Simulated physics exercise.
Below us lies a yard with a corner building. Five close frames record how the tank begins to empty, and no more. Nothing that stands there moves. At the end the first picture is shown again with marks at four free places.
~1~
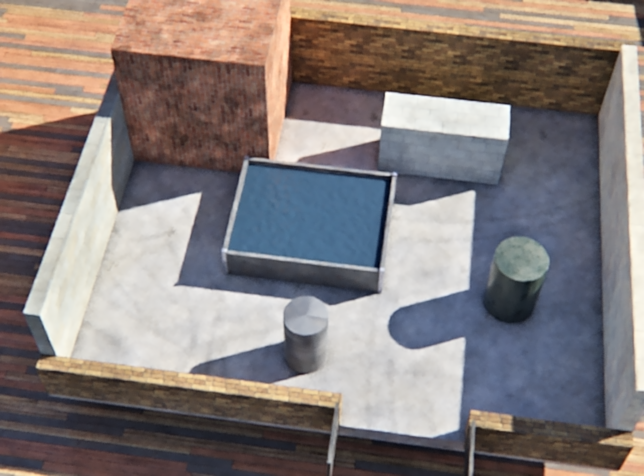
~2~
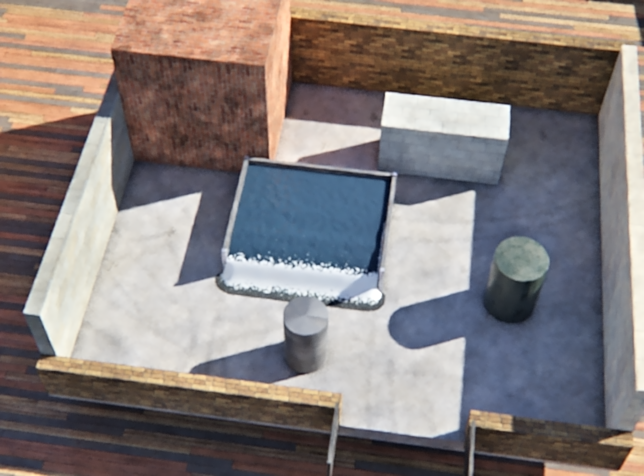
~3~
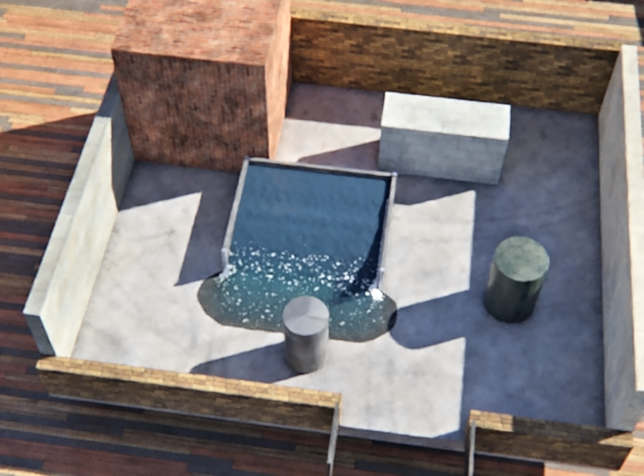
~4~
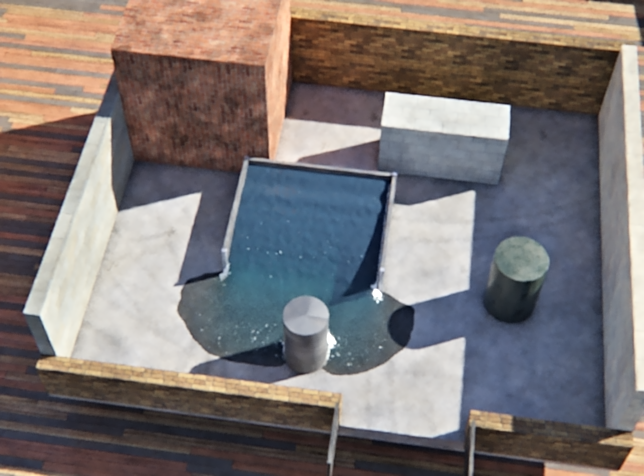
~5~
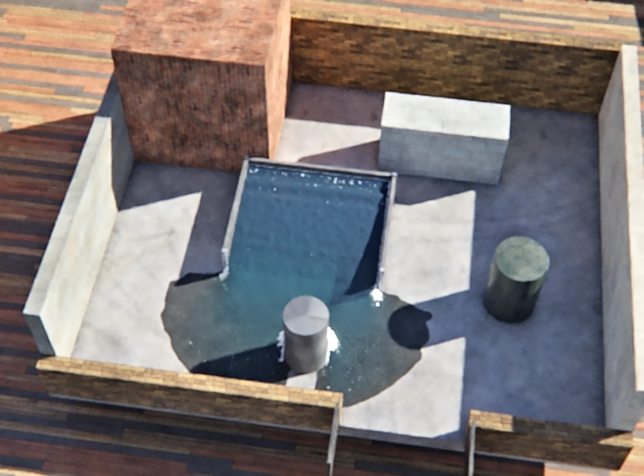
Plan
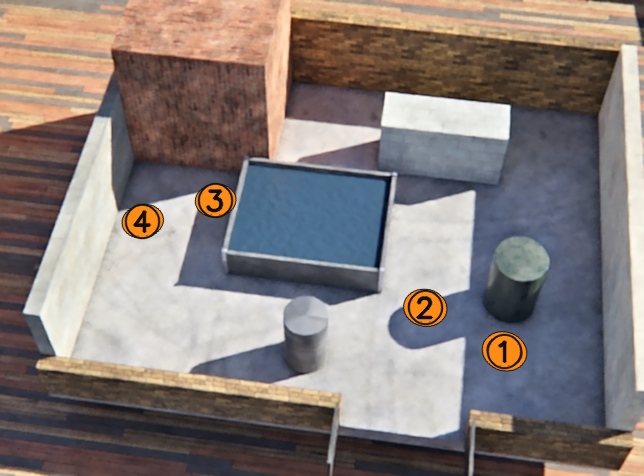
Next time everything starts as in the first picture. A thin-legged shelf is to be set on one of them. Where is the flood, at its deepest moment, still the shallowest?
2.
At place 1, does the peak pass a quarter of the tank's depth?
No, less.
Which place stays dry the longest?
3.
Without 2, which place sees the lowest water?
That would be 1.
On the marked copy, 1 at (504, 351); 2 at (425, 307); 3 at (215, 200); 4 at (142, 221).
Choosing 1, the water peaks at about 14 % of the depth that stood in the tank.
Choosing 2, the water peaks at about 7 % of the depth that stood in the tank.
Choosing 3, the water peaks at about 33 % of the depth that stood in the tank.
Choosing 4, the water peaks at about 26 % of the depth that stood in the tank.
